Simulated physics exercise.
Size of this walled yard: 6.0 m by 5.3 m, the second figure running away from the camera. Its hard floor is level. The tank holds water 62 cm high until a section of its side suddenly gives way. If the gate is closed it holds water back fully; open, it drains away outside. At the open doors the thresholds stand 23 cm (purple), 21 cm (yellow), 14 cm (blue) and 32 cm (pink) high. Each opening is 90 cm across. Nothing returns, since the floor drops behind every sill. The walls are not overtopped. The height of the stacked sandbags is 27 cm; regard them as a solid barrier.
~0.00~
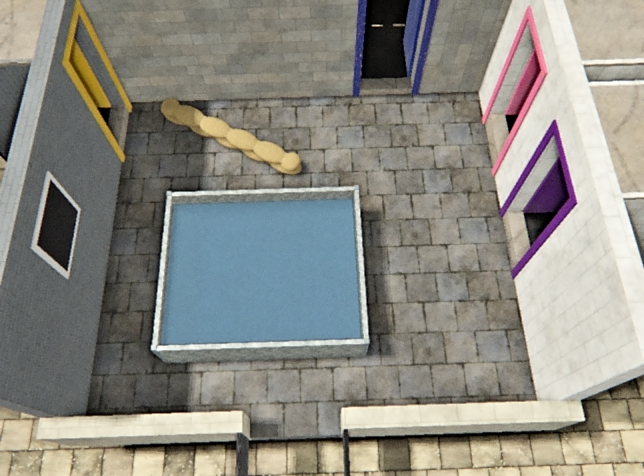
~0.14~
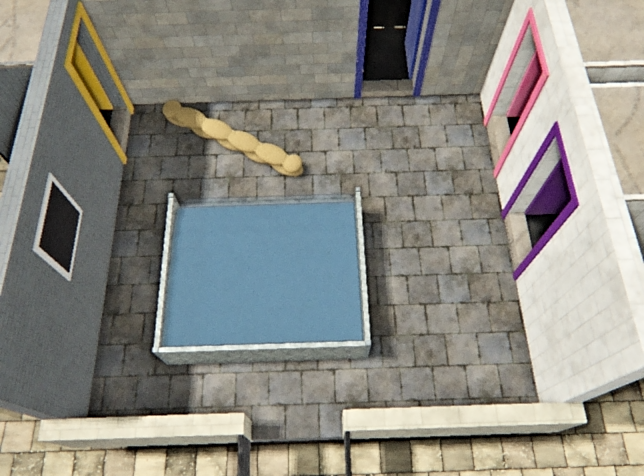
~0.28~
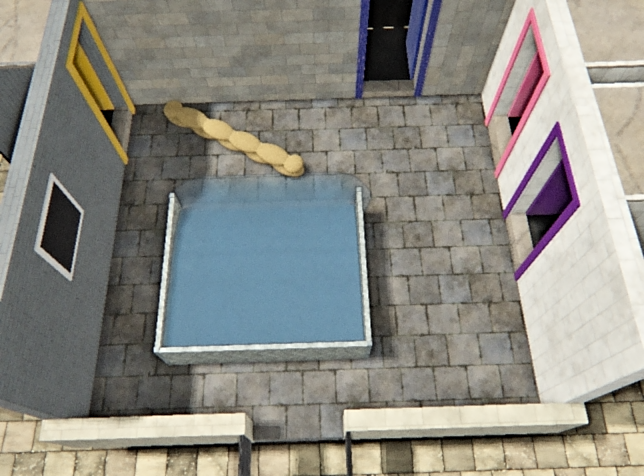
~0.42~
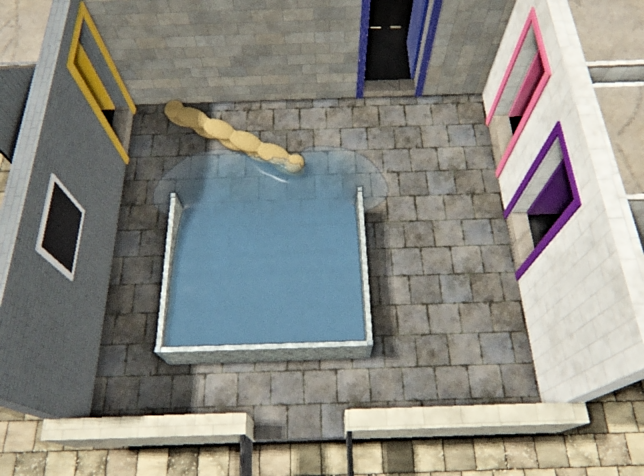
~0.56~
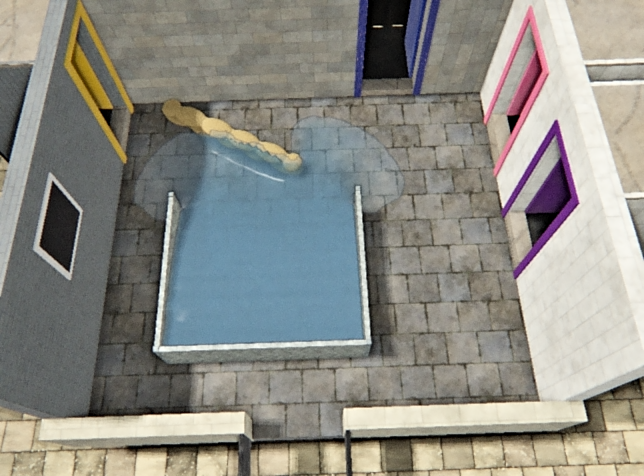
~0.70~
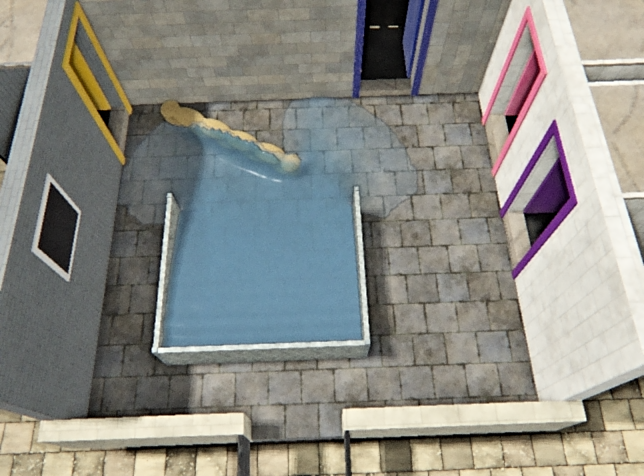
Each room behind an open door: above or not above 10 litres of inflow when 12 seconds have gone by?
Purple door: Fails to top it. Yellow door: Tops it. Blue door: Tops it. Pink door: Fails to top it.
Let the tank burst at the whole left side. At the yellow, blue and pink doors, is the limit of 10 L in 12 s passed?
Result: Yellow limit passed, blue limit not passed, pink limit not passed.
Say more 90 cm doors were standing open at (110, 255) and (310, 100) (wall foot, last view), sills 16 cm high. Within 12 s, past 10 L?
Well, the first one ends up on the low side, the second one on the high side.
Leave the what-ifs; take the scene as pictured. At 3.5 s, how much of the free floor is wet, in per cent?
Some 70 per cent of the floor is wet.
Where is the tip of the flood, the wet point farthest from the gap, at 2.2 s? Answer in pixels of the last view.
Somewhere near pixel (474, 98).
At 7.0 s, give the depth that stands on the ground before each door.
Depth readings (cm): Purple = 9; yellow = 9; blue = 11; pink = 13.
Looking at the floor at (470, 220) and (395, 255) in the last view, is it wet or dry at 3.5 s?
I'd say drenched, then spared.
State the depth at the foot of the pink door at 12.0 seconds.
Roughly 11.0 cm.
After 1.4 s water covers 40 % of the floor and is deepest (43 cm) near (266, 176); purple door not reached, yellow door 39 cm at the sill, 5 L in, blue door 23 cm at the sill, 1 L in, pink door not reached.
After 2.2 s water covers 45 % of the floor and is deepest (50 cm) near (131, 110); purple door not reached, yellow door 45 cm at the sill, 113 L in, blue door 26 cm at the sill, 33 L in, pink door 8 cm at the sill, 0 L in.
After 3.5 s water covers 70 % of the floor and is deepest (34 cm) near (131, 110); purple door 5 cm at the sill, 0 L in, yellow door 32 cm at the sill, 253 L in, blue door 17 cm at the sill, 71 L in, pink door 22 cm at the sill, 0 L in.
After 7.0 s water covers 95 % of the floor and is deepest (20 cm) near (412, 414); purple door 9 cm at the sill, 0 L in, yellow door 9 cm at the sill, 280 L in, blue door 11 cm at the sill, 83 L in, pink door 13 cm at the sill, 0 L in.
After 12.0 s water covers 95 % of the floor and is deepest (16 cm) near (161, 117); purple door 6 cm at the sill, 0 L in, yellow door 13 cm at the sill, 280 L in, blue door 12 cm at the sill, 83 L in, pink door 11 cm at the sill, 0 L in.
